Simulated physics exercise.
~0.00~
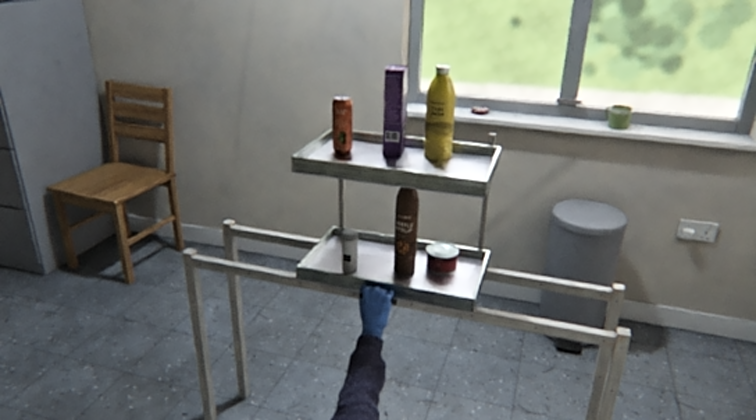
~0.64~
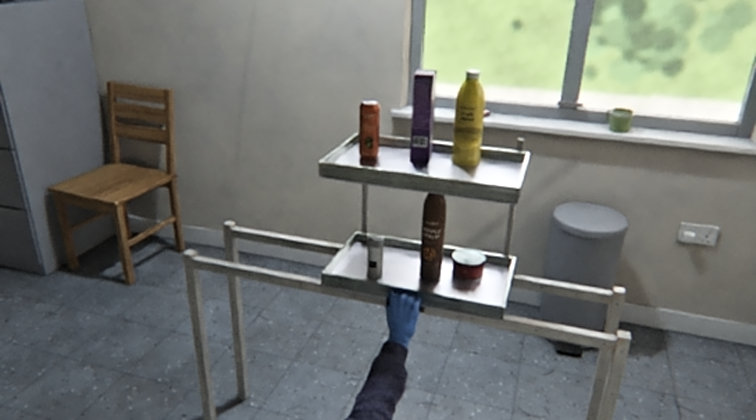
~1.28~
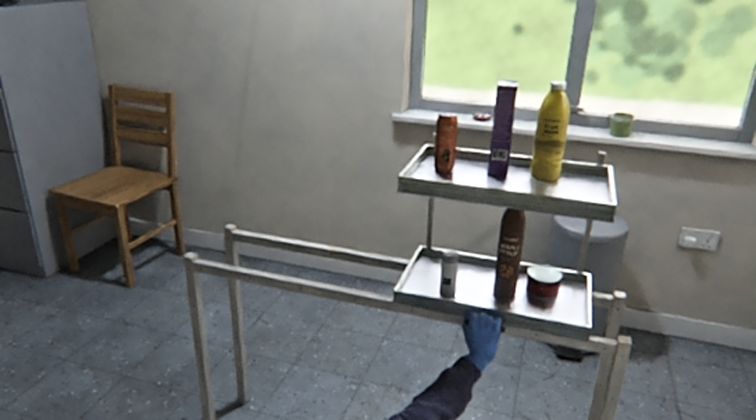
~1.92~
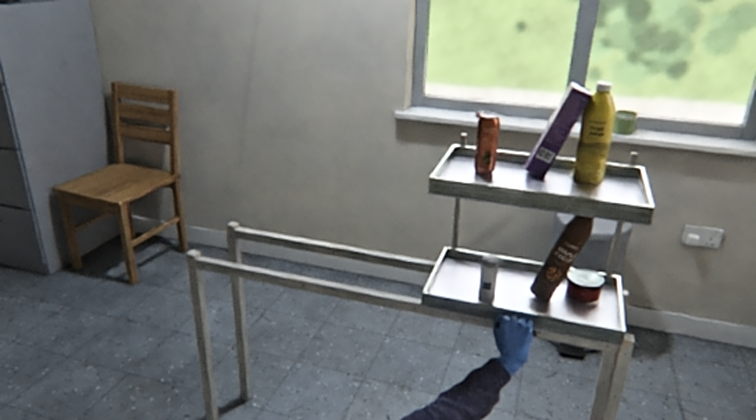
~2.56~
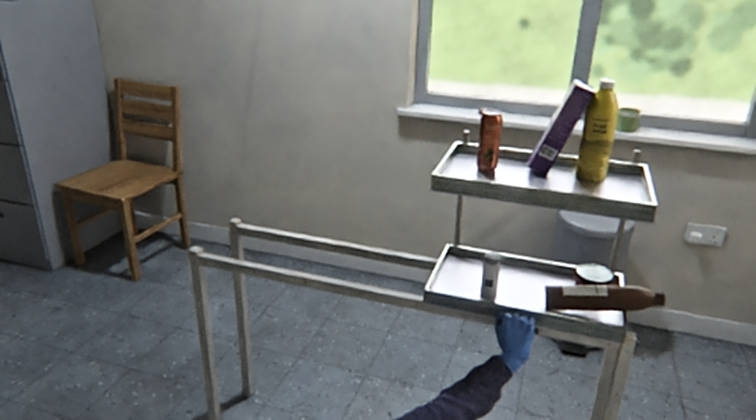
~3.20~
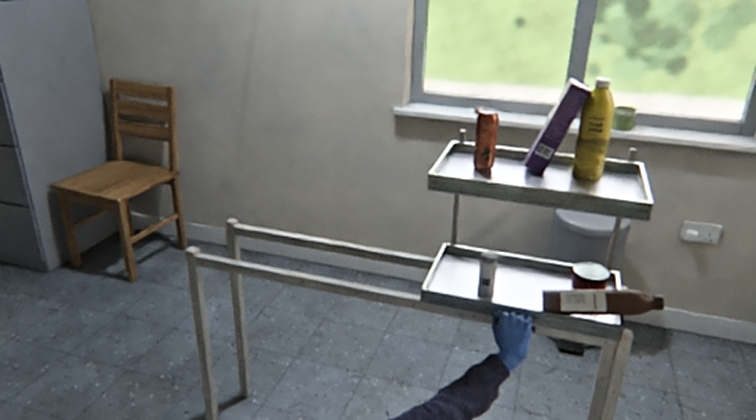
In a plain room with a grey tiled floor, a slightly swaying view looks down on a two-tier rack tray set on pale rails, with a wooden chair to the left and a window behind. An orange can, a purple carton and a yellow bottle stand on top, with a small pale container, a brown bottle and a red tub below. A blue-gloved hand moves the rack right along the rails. Near the right end, the carton tips against the yellow bottle and the brown bottle leans, then falls onto its side. The rack rests there, the can and yellow bottle still upright.
